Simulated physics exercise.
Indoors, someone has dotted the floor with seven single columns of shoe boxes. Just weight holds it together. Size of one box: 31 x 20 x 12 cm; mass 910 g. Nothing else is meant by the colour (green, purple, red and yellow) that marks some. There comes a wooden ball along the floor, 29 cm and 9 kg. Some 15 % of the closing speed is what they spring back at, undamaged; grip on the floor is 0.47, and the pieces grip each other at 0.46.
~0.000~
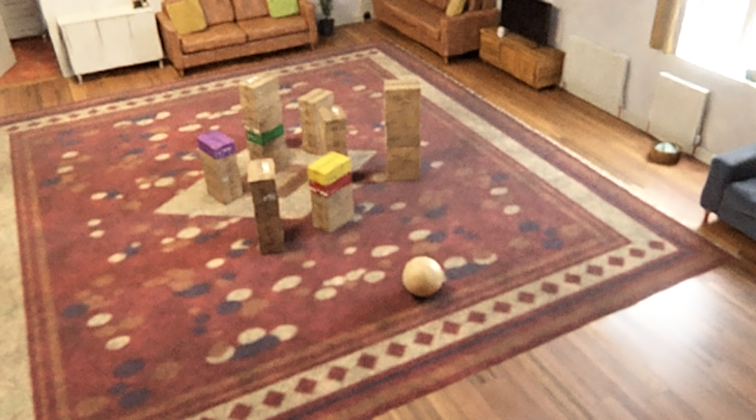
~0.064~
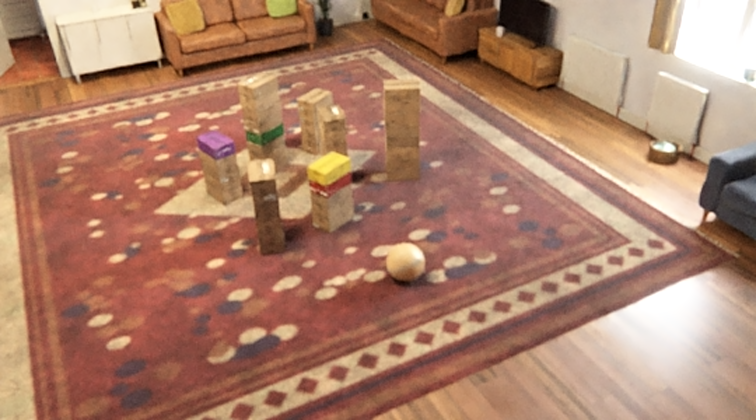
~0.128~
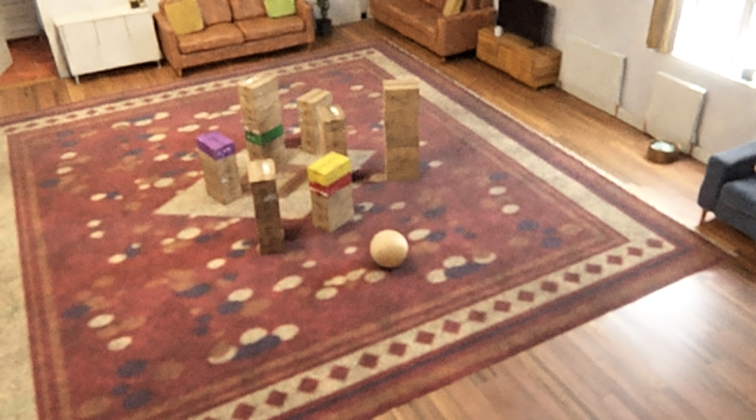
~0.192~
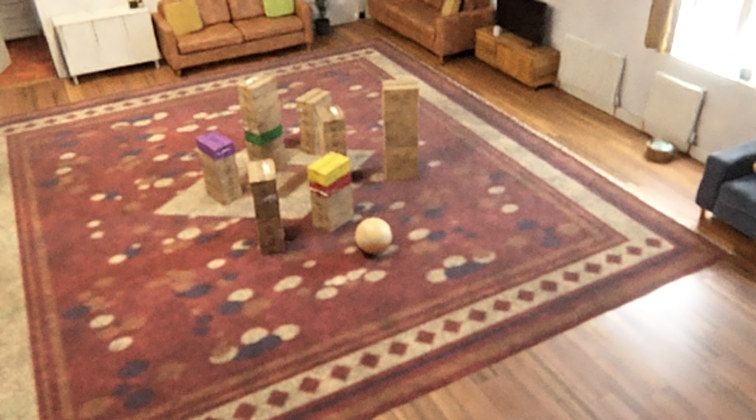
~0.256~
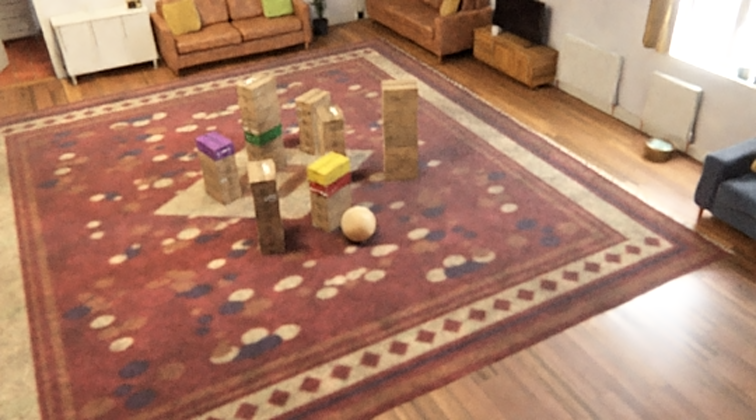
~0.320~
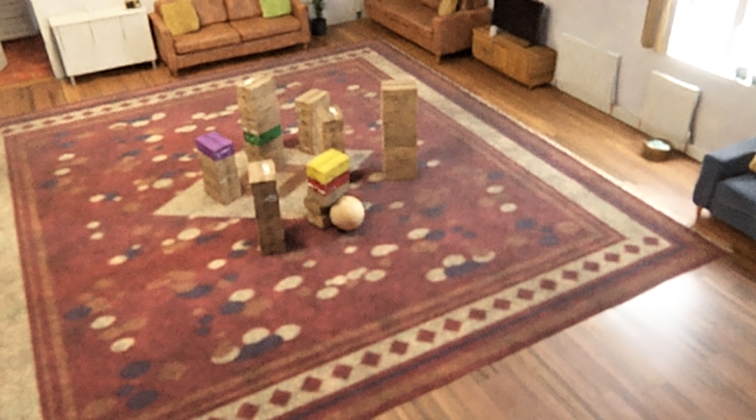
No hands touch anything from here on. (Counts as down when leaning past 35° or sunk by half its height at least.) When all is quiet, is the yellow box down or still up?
When everything settles, the yellow box has fallen.
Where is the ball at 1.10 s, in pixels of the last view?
Around (289, 155).
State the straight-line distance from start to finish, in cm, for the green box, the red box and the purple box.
Moved: Green 5, red 45, purple 0.
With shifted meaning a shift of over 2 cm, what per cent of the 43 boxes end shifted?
That comes to 50 in a hundred.
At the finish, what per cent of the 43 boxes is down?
Around 10 per cent, I'd say.
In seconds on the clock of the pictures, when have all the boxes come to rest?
It all settles by about 2.5 s.
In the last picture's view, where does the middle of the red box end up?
End point in last frame: Roughly (299, 214).
After 0.56 s, ball still moving; 4 of the 43 boxes down; yellow box on its side; red box on its side.
After 1.10 s, ball still moving; 4 of the 43 boxes down; yellow box upside down; red box 60° from how it stood, 23 cm lower.
In the end (2.7 s), ball rolling away; 4 of the 43 boxes down; yellow box upside down; green box 7 cm from its place; red box 35 cm lower. From the last view, middles, yellow box near (347, 219), green box near (258, 131).
